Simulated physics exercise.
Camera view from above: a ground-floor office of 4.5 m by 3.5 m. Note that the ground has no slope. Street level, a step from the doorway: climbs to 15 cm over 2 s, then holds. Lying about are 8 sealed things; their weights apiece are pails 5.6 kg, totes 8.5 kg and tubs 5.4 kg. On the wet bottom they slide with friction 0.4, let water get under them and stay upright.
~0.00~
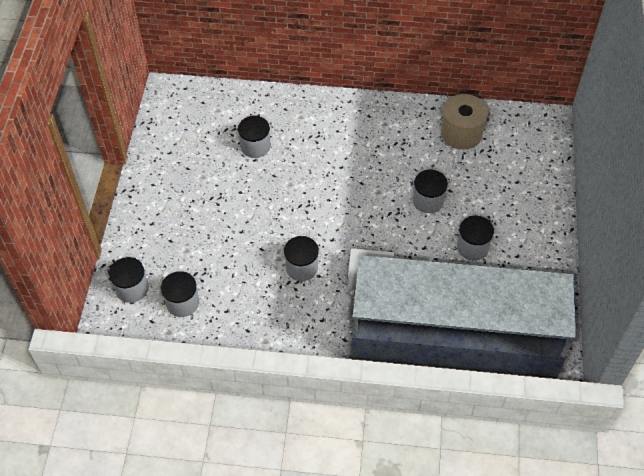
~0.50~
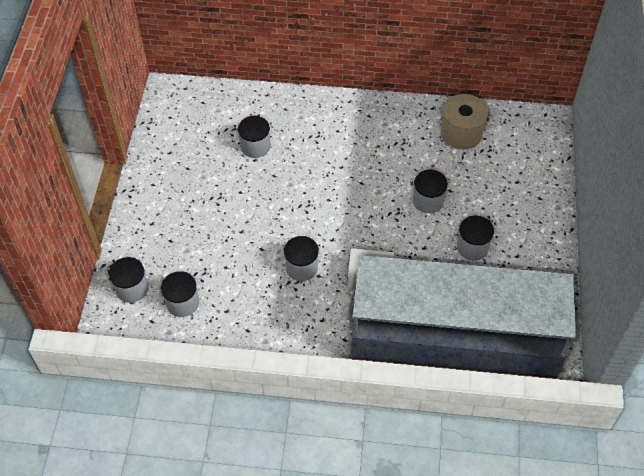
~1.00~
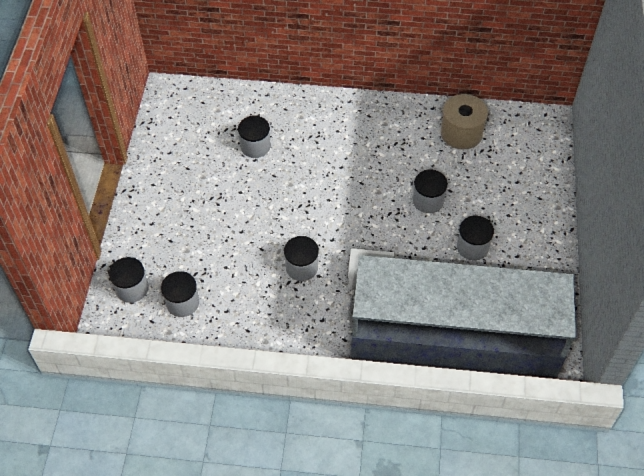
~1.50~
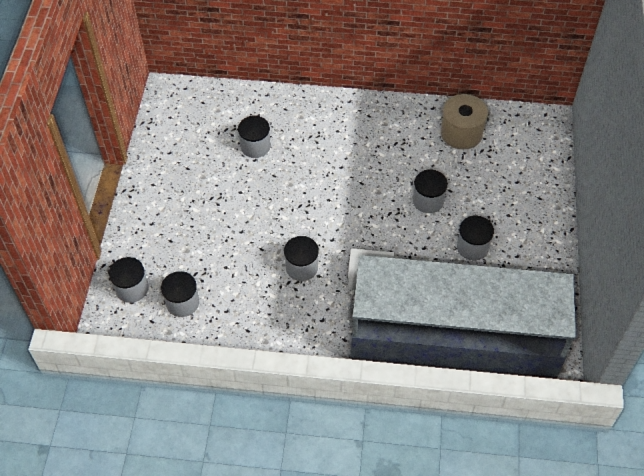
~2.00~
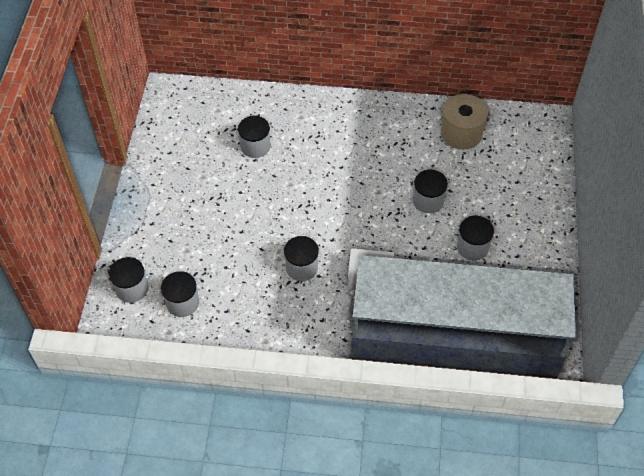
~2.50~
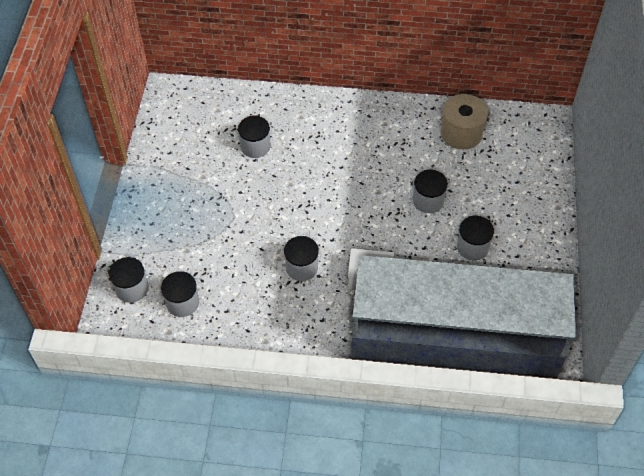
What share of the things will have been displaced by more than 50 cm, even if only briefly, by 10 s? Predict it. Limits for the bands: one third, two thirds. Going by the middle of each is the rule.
It falls in the low range.
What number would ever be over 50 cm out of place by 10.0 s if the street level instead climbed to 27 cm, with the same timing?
Under that setup the answer is 6.
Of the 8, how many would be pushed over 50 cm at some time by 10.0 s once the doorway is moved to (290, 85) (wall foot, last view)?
The count would be 5.
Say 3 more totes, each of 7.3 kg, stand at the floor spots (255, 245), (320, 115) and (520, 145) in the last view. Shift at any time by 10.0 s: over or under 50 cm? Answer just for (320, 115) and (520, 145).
In that order: Less, under.
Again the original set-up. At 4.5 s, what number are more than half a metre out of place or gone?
At that time I count 0.
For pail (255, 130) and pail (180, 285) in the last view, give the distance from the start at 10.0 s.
5 cm, 0 cm.
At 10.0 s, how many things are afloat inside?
It comes to 1.
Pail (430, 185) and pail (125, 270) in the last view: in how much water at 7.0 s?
4 and 2 cm.
After 3.5 s 0 of 8 are over 50 cm from their spots; 0 afloat.
After 4.5 s 0 of 8 are over 50 cm from their spots; 0 afloat.
After 7.0 s 0 of 8 are over 50 cm from their spots; 0 afloat.
After 10.0 s 1 of 8 are over 50 cm from their spots, and 1 have been at some point; 1 afloat.
